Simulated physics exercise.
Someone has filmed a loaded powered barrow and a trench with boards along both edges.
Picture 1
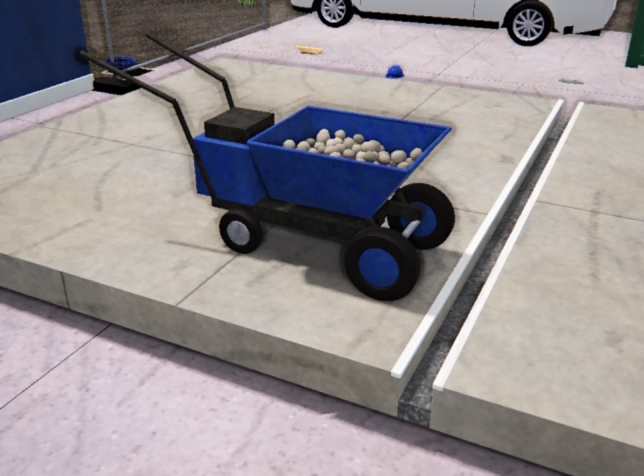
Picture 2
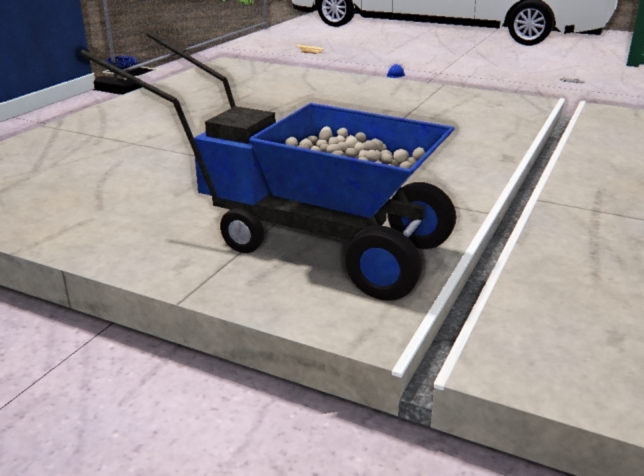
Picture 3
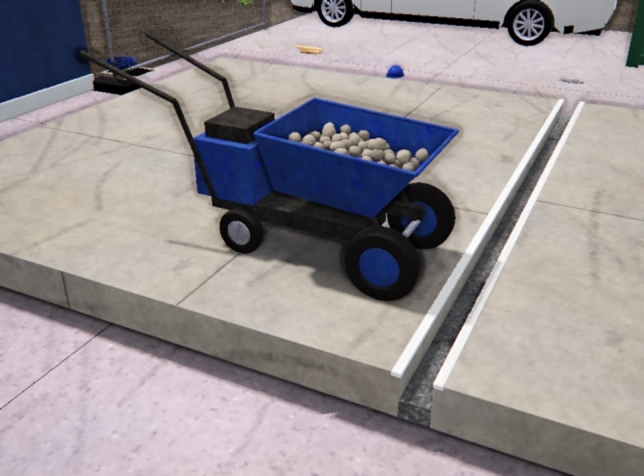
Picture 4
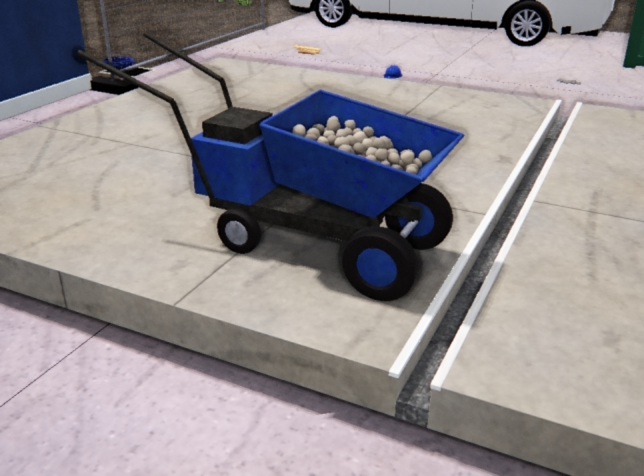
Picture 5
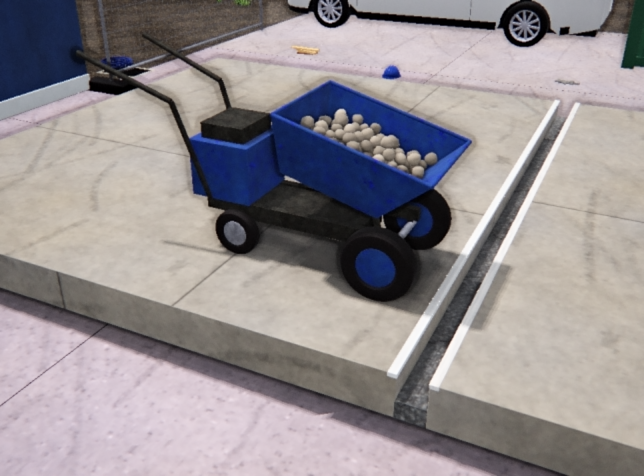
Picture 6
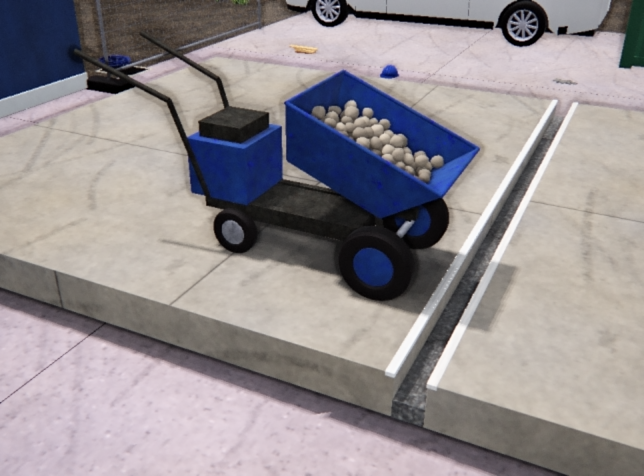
A blue powered barrow loaded with river pebbles standing beside a narrow trench, its skip gradually tilting forward to the right.
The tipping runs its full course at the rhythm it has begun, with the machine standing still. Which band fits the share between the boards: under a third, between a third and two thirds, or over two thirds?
The trench ends with under a third of it.
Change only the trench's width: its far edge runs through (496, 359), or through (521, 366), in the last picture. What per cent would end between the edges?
Roughly 40 per cent, and 70 per cent.
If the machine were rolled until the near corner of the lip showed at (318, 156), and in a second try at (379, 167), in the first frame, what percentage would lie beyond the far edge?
Near 10 % and 80 %.
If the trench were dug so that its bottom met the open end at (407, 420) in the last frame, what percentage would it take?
It comes to 0 per cent or so.
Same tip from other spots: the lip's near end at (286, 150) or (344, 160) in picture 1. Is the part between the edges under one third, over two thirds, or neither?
The first try: Below one third. The second: The middle third.
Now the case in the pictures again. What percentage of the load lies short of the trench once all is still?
Near 0 %.
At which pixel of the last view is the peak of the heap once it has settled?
Around (519, 282).
Soon after the last picture, skip tipped steeply; all in the skip.
A little later, skip tipped right over; most in the skip; about a quarter beyond it; a stray few falling.
Later still, skip tipped right over; about a quarter in the skip; most beyond it.
By the end, skip tipped right over; a small part in the skip; a stray few in or heaped over the trench; most beyond it.
